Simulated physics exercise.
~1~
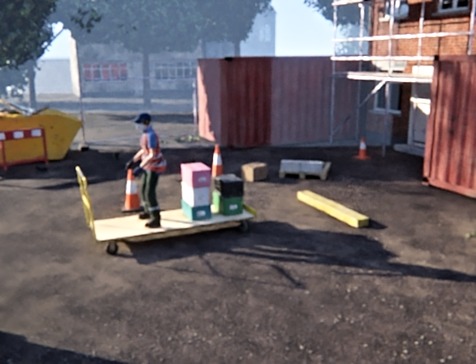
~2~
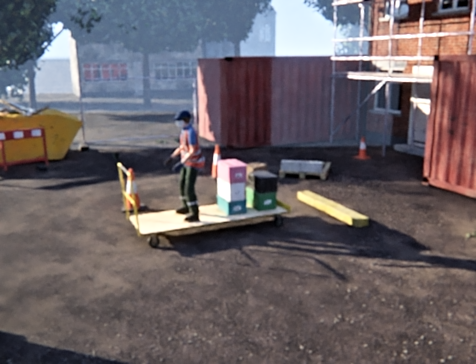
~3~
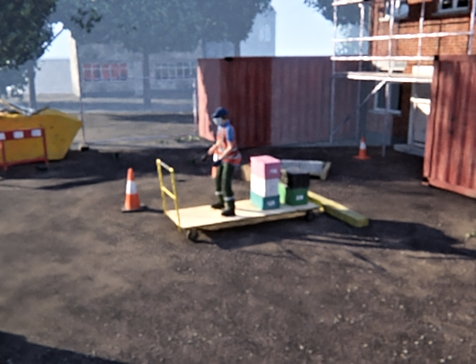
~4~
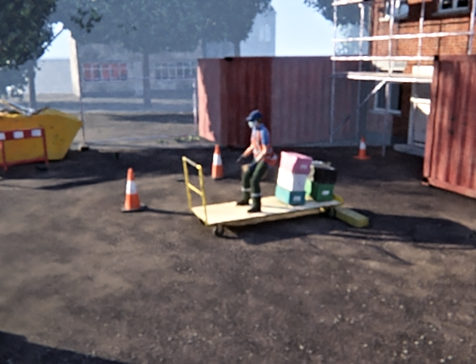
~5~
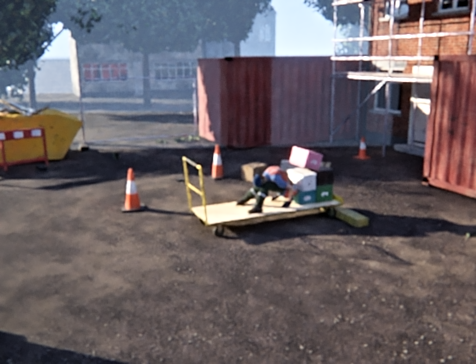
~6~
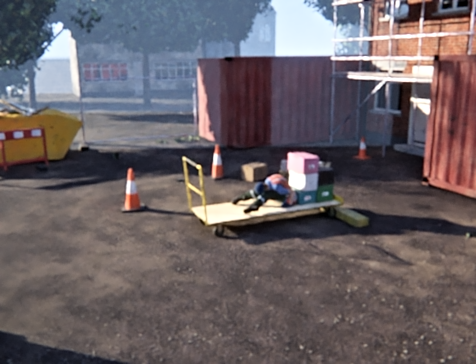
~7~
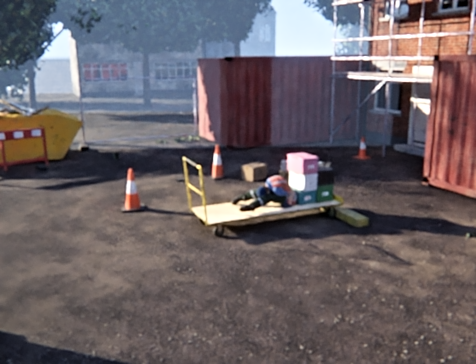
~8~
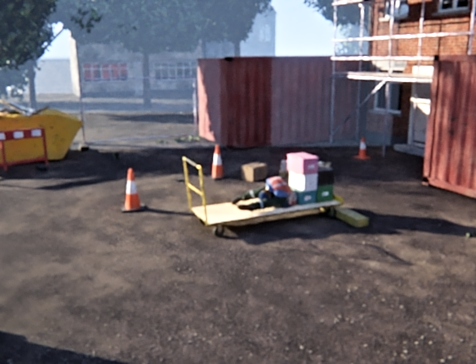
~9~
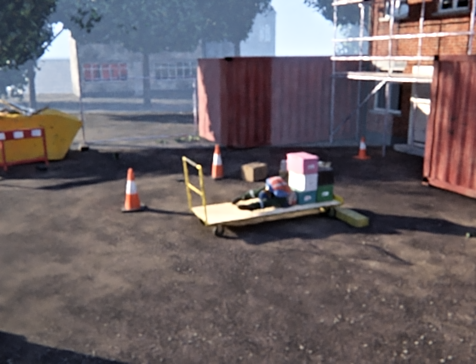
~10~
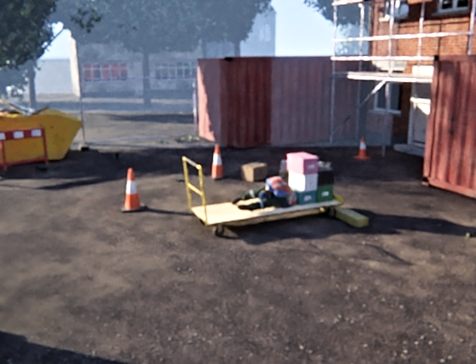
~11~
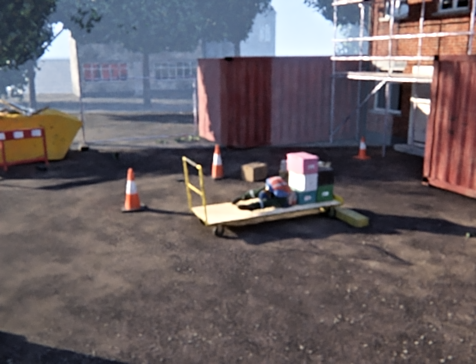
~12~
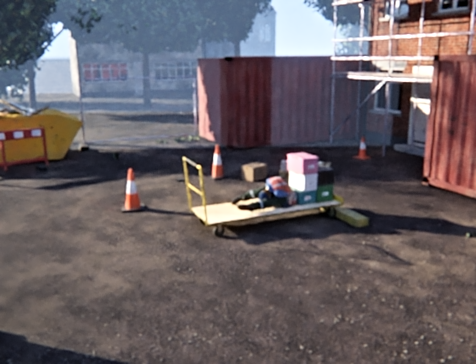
The clip opens on a yard with a worker in a cap and orange vest standing on a flat yellow trolley, beside a stack of pink, white and teal totes and a dark crate. The trolley rolls to the right past traffic cones towards a low yellow sill on the ground. It stops short against the sill, and the worker pitches forward and drops onto the deck against the totes. The pink tote on top tips briefly, then settles back on the stack. Finally, the worker lies limp behind the totes, and the whole load stays aboard.
